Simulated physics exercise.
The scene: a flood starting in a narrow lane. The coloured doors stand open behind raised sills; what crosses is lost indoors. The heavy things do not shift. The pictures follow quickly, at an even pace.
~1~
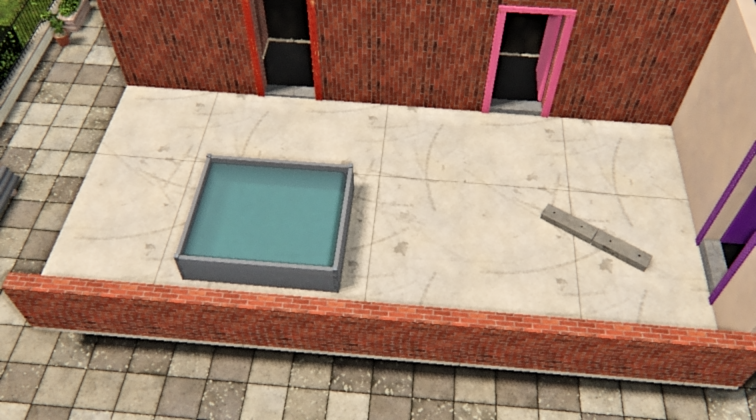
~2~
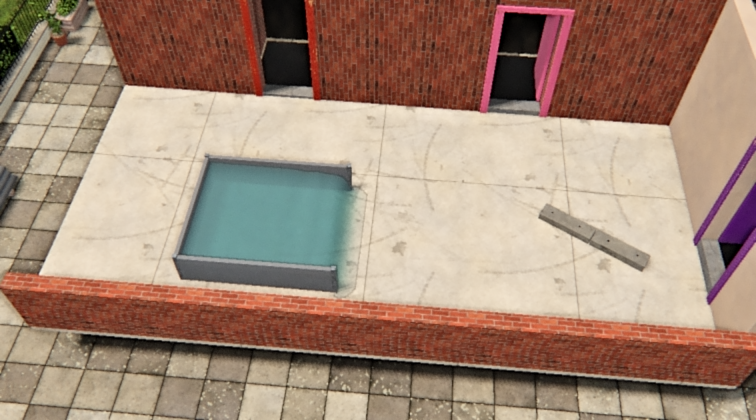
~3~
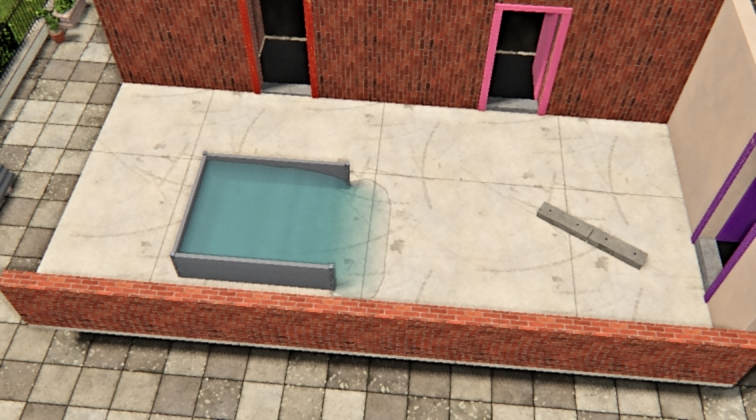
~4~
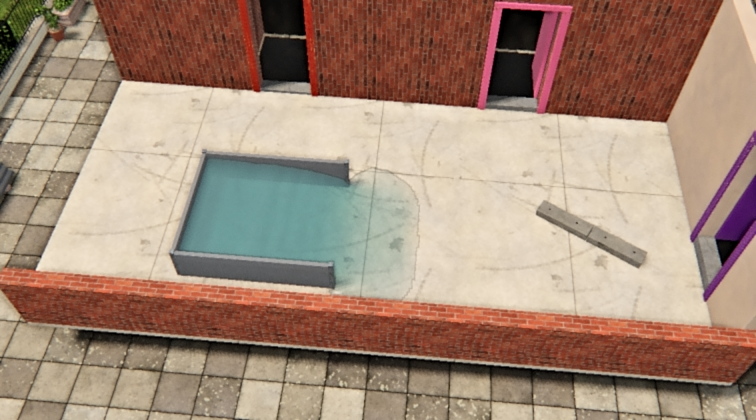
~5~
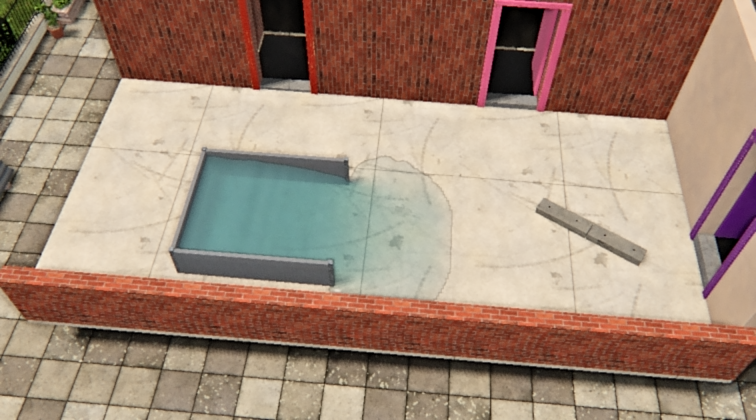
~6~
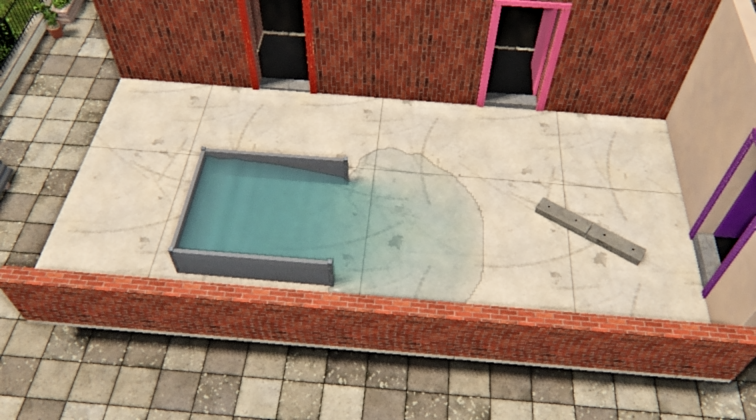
On a pale paved floor beside a brick wall with open coloured doors, a grey tank of water lost its right side, and the water poured out and spread rightward in a widening, rounded sheet.
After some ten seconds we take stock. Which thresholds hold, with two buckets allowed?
In the end: The purple door stays under that; the red door stays under that; the pink door stays under that.
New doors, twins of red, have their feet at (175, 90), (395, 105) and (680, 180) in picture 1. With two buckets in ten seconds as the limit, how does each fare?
In that order: Keeps below it, is under, goes over.
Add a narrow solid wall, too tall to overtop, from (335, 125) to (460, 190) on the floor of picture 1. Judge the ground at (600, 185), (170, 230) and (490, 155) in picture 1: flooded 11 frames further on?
In that order: Wet, no water, dry.
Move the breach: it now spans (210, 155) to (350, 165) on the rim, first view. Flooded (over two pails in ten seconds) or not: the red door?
The red door lets more in.
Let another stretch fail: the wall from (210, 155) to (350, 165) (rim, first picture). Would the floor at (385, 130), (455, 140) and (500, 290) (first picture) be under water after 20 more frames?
One after the other: Wet, awash, not flooded.
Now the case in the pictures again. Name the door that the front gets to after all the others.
The red one.
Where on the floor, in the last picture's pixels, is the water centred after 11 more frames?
Near (409, 237).
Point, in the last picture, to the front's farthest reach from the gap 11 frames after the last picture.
Near (706, 318).
A moment on, water covers 30 % of the floor; the purple door not reached, the red door not reached, the pink door not reached.
Next, water covers 45 % of the floor; the purple door wet at the sill, nothing in, the red door not reached, the pink door not reached.
Then, water covers 55 % of the floor; the purple door wet at the sill, nothing in, the red door not reached, the pink door wet at the sill, nothing in.
Later, water covers 55 % of the floor; the purple door under two buckets in, the red door not reached, the pink door wet at the sill, nothing in.
In the end, water covers 75 % of the floor; the purple door under two buckets in, the red door wet at the sill, nothing in, the pink door under two buckets in.
